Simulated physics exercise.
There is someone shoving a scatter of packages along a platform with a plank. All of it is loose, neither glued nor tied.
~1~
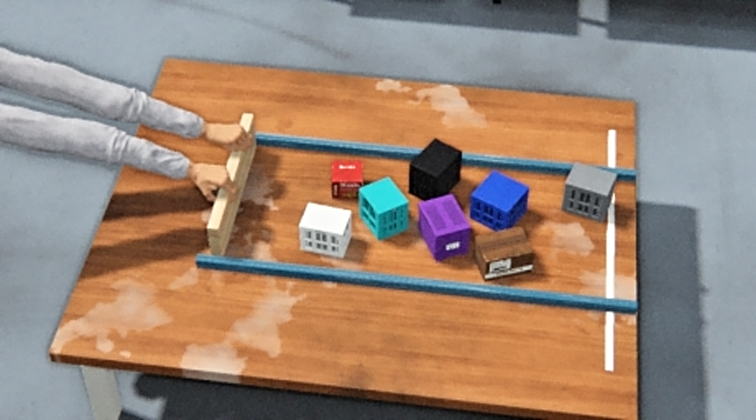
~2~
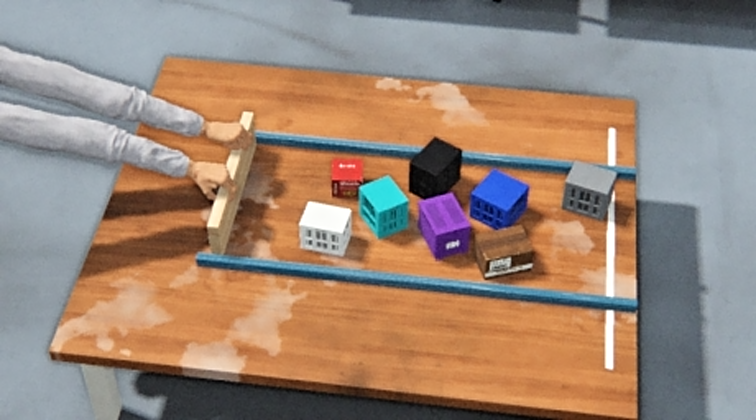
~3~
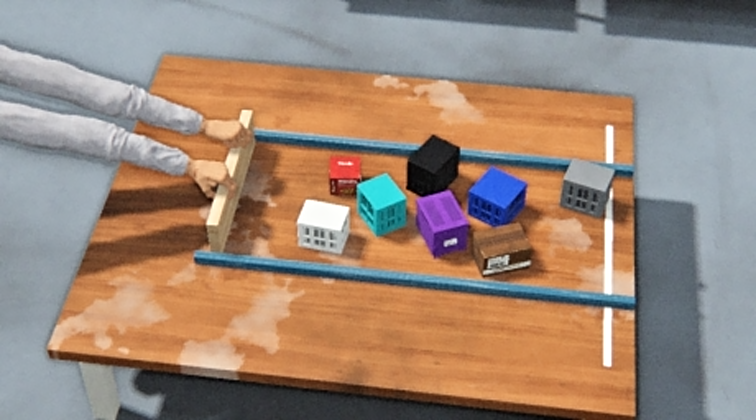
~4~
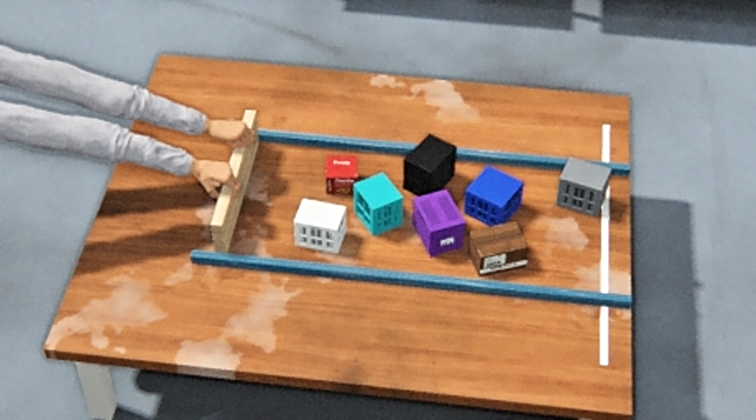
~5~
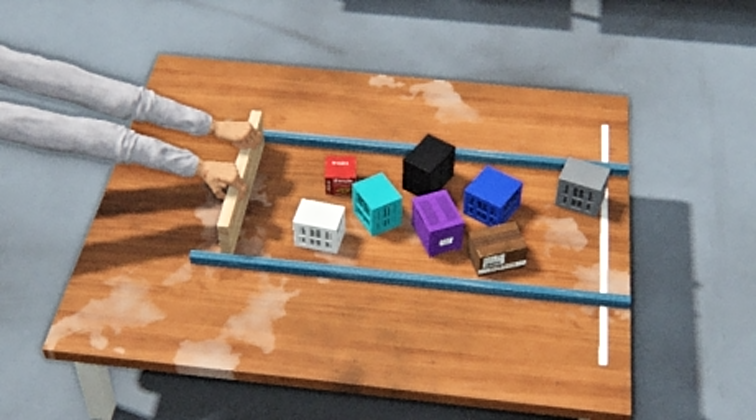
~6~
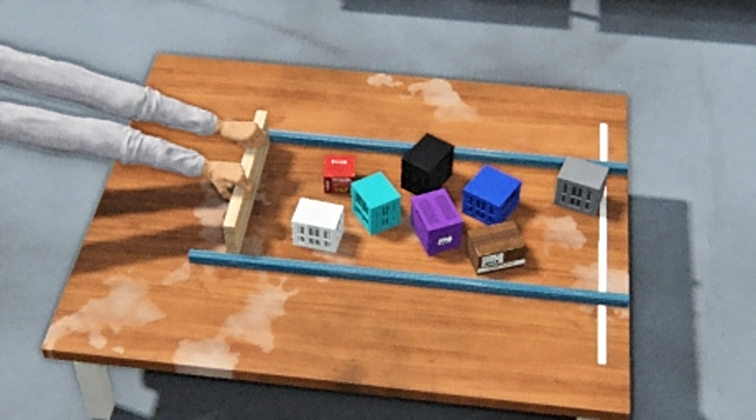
The video shows two hands holding a wooden plank upright at the left of a table, behind scattered colored boxes between blue strips; the plank then edges slightly right, without touching the boxes, which stay in place.
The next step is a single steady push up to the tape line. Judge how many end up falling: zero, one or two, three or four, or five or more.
The edge claims more than four.
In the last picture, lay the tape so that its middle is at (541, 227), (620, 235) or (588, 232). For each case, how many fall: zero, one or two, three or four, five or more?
Just one or two, five or over, at least five.
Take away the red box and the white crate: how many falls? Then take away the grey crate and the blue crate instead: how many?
The first removal gives 4, the second gives 3.
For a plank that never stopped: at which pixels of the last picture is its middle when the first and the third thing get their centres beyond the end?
I'd put it close to (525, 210) and later close to (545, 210).
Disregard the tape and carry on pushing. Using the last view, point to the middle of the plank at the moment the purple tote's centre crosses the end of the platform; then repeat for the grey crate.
Purple tote over the end: About (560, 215). Grey crate over the end: About (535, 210).
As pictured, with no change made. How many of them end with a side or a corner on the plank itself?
It ends up touching 3.
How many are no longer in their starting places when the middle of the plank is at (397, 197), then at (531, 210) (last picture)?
6 by the first point, 8 by the second.
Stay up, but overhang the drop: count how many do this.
3 in all.
Soon after, none off yet; grey crate at rest near (581, 186); brown parcel at rest near (496, 248); blue crate at rest near (491, 197).
After that, none off yet; grey crate at rest near (581, 186); brown parcel displaced about its own width near (548, 262); blue crate displaced about its own width near (528, 201).
And then, none off yet; grey crate displaced about its own width near (629, 179); brown parcel displaced well along near (639, 271); blue crate displaced well along near (616, 208).
In the end, the number that fall off is five or more; gone, black crate, purple tote, blue crate, brown parcel and grey crate.
